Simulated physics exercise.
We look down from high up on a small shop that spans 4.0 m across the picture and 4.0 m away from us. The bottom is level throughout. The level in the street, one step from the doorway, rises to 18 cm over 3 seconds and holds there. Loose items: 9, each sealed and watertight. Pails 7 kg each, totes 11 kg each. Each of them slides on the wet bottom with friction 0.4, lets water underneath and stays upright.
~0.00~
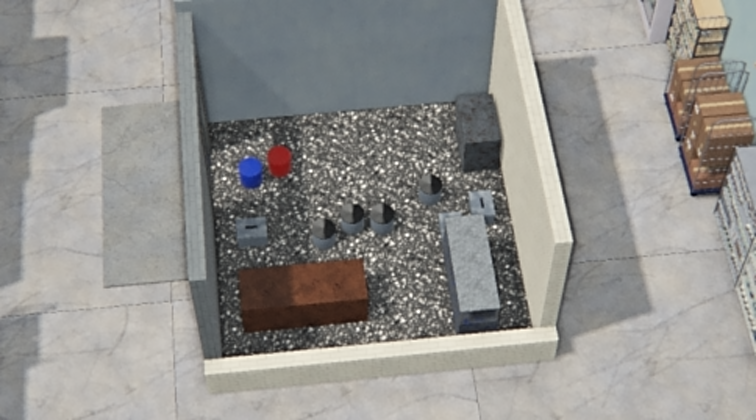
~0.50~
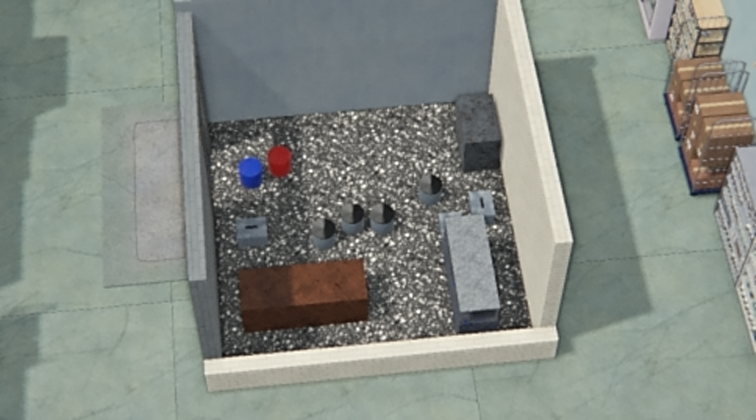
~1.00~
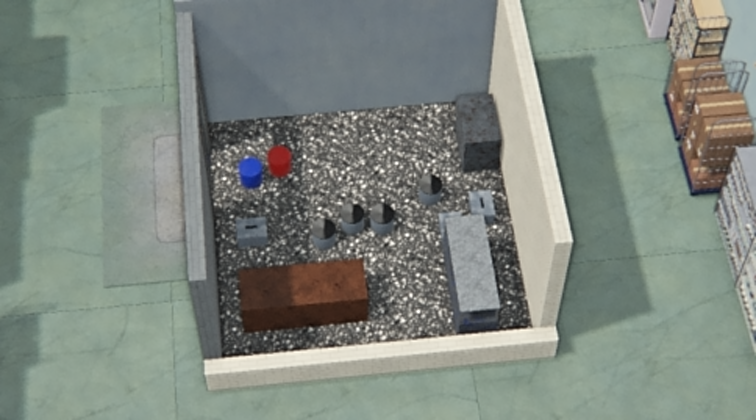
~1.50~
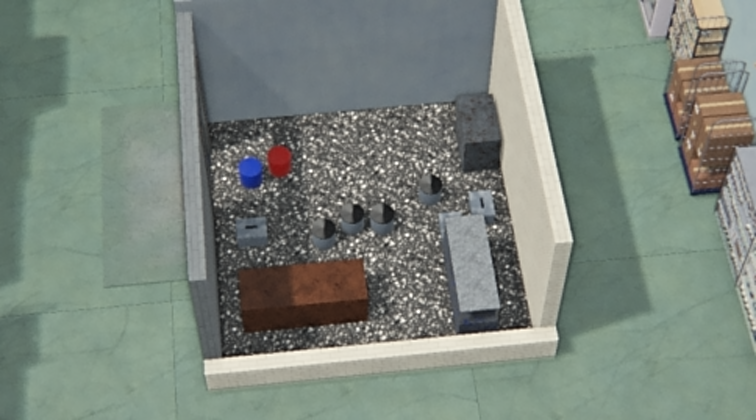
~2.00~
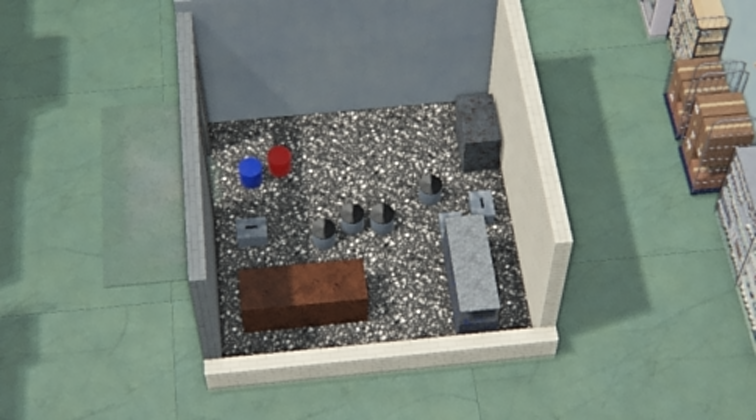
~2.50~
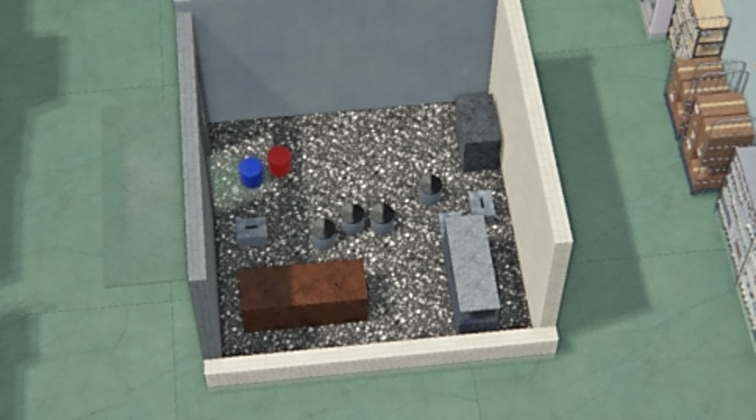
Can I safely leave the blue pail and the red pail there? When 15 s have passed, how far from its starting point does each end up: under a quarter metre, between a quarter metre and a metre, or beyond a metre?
The blue pail ends up beyond a metre away, the red pail ends up beyond a metre away.
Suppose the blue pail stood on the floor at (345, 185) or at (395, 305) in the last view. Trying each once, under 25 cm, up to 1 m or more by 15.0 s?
Try one - it is swept a long way; try two - it is pushed slightly.
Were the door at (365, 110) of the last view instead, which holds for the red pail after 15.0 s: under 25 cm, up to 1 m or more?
Under that change the red pail keeps its spot.
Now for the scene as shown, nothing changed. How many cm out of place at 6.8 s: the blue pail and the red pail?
By then roughly 200 cm and 100 cm, respectively.
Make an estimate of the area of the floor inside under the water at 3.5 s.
Roughly 2.5 m2.
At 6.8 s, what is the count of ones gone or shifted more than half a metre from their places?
The number I get is 2.
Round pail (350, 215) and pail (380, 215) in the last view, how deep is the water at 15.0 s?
Some 11 cm at the first, some 12 cm at the second.
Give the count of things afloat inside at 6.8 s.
It comes to 0.
After 3.5 s the blue pail is near (271, 169), 0.3 m from its start, aground; the red pail is near (285, 154), 0.1 m from its start, aground; 0 afloat.
After 6.8 s the blue pail is near (396, 177), 2.0 m from its start, aground; the red pail is near (352, 141), 1.0 m from its start, aground; 0 afloat.
After 11.0 s the blue pail is near (424, 156), 2.4 m from its start, afloat; the red pail is near (385, 178), 1.5 m from its start, afloat; 4 afloat.
After 15.0 s the blue pail is near (406, 291), 2.9 m from its start, afloat; the red pail is near (430, 279), 2.8 m from its start, afloat; 7 afloat.
